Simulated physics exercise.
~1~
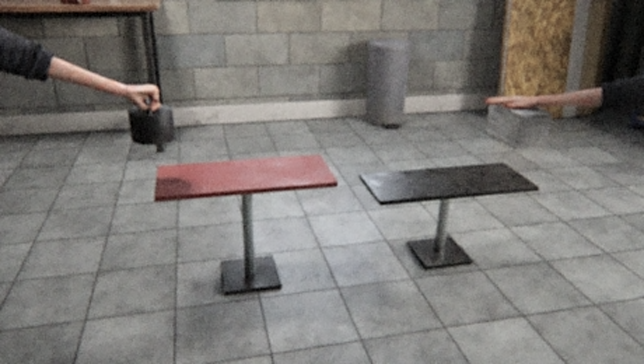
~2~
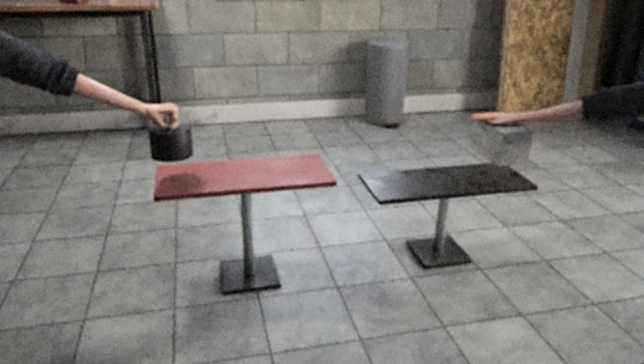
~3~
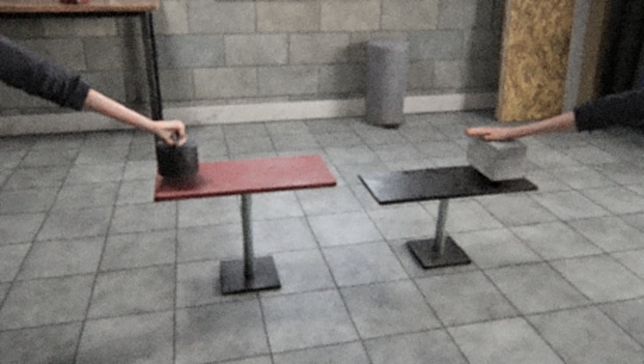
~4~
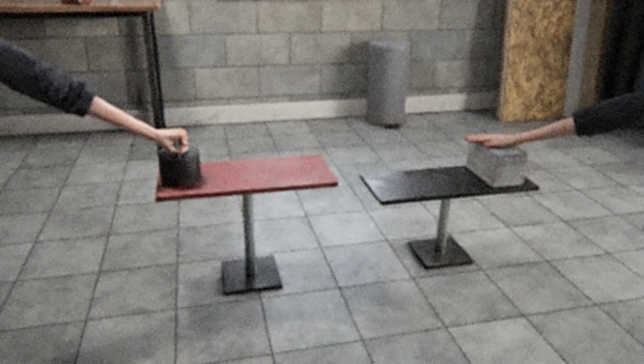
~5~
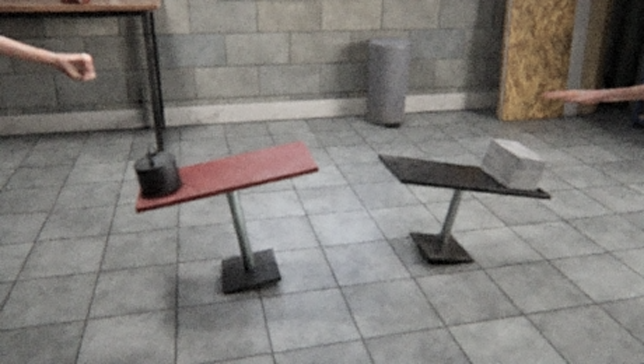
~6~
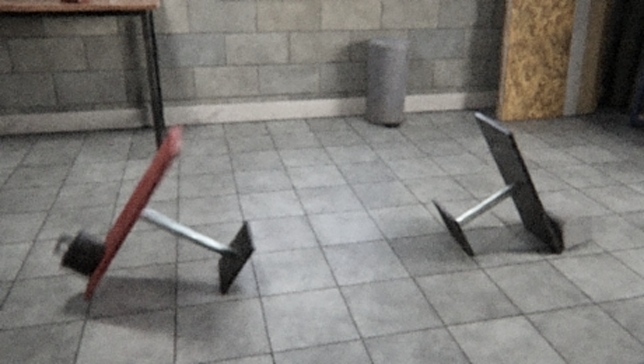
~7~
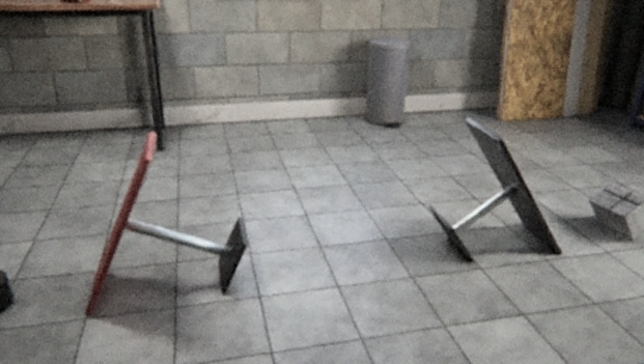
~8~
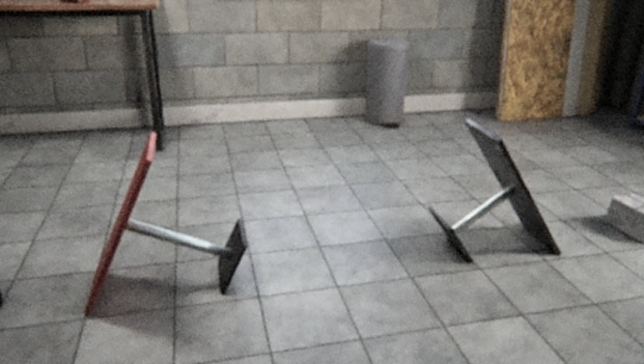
Two hands lowered a dark round object onto the left end of a red table and a gray block onto the right end of a black one, then let go; both tables toppled outward and lay on their sides as the objects tumbled away.
